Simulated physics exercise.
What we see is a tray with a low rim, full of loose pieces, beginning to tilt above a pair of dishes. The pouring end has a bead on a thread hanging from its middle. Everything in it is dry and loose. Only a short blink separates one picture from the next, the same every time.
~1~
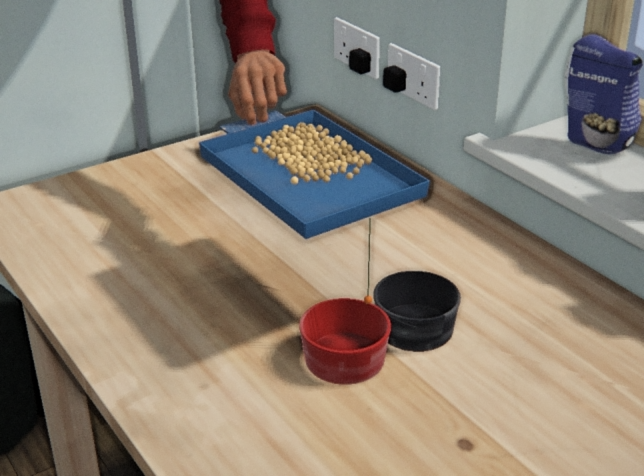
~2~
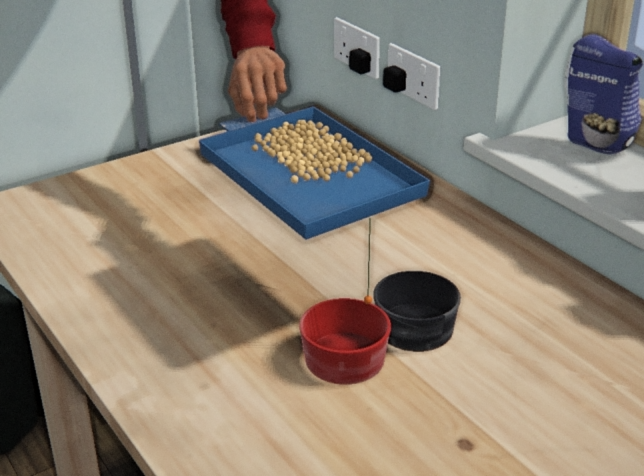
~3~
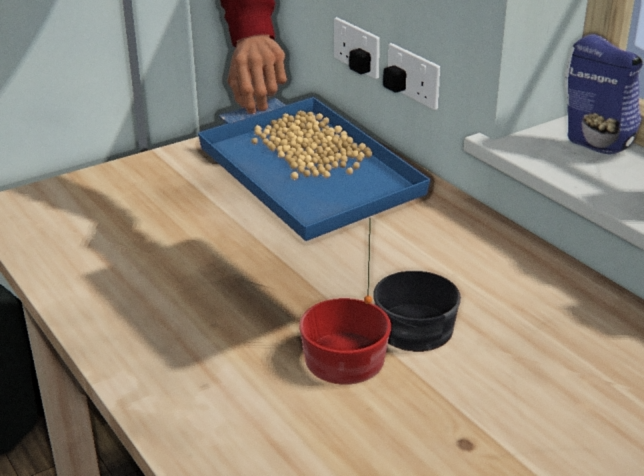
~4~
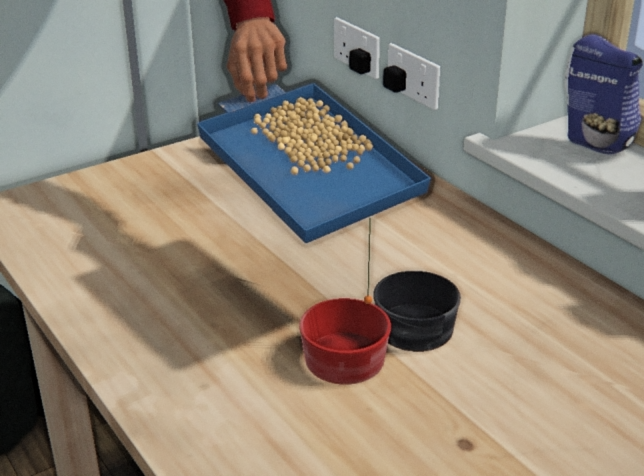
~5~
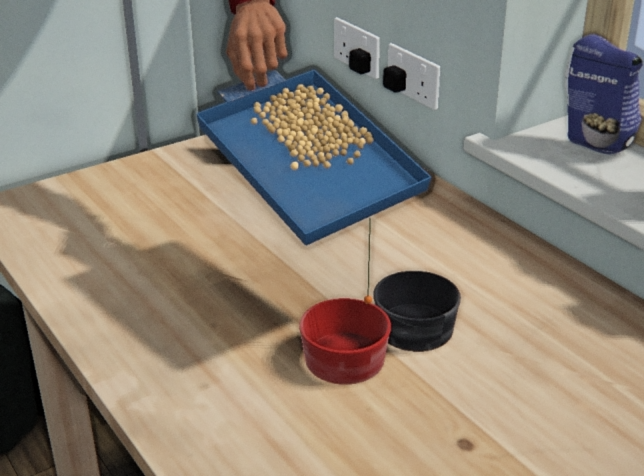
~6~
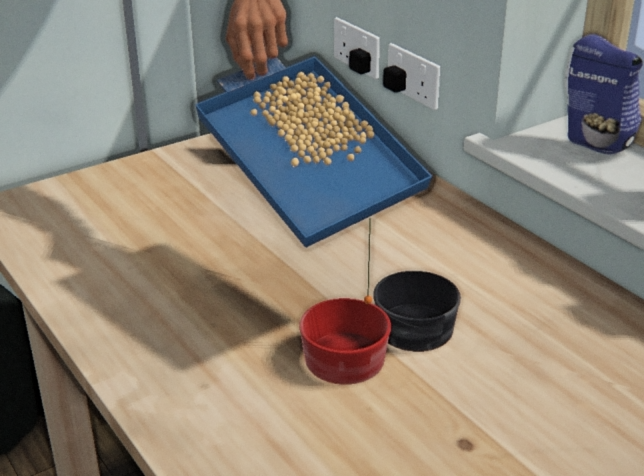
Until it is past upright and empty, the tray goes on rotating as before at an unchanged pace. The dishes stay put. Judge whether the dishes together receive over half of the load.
They receive over half of it.
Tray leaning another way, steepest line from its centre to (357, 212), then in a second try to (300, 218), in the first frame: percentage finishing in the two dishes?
30 % and 50 %, roughly.
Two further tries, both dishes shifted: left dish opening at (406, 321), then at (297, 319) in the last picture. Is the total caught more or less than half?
Well, it comes to a lesser portion at first and a lesser portion after that.
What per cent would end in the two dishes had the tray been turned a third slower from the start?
About 60 %.
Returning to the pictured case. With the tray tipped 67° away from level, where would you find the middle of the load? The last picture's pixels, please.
Somewhere about (326, 222).
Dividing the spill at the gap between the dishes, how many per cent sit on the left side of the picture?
About 70 percent.
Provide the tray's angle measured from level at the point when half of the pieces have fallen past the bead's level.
115° or so.
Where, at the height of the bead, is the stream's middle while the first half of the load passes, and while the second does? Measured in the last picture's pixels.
The leading part at (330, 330), the rest of it at (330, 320).
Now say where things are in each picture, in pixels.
Corners of the pouring end (306, 223) and (427, 181), level; middle of the load (310, 150), dried chickpeas; left dish (371, 361); right dish (443, 329); bead on its thread (368, 300), in the first picture.
Corners of the pouring end (306, 223) and (427, 180), level; middle of the load (310, 148), in the second picture.
Corners of the pouring end (306, 225) and (428, 179), tipped barely, lowest at the left corner; middle of the load (310, 141), in the third picture.
Corners of the pouring end (306, 229) and (428, 178), tipped a little, lowest at the left corner; middle of the load (310, 132), in the fourth picture.
Corners of the pouring end (306, 232) and (429, 177), tipped a little, lowest at the left corner; middle of the load (310, 123), in the fifth picture.
Corners of the pouring end (306, 235) and (429, 176), tipped clearly, lowest at the left corner; middle of the load (310, 114); left dish (371, 361); right dish (443, 329), in the sixth picture.
Just after the last frame, tray tipped steeply; the larger part on the tray; just a few in the left dish; just a few outside both; roughly a quarter in the air.
A moment on, tray tipped past a quarter turn; roughly two thirds on the tray; about a tenth in the left dish; roughly a quarter outside both; about a tenth in the air.
Further on, tray tipped past a quarter turn; roughly two thirds in the left dish; roughly a third outside both.
When it is over, tray tipped past a quarter turn; roughly two thirds in the left dish; not one in the right dish; roughly a third outside both.
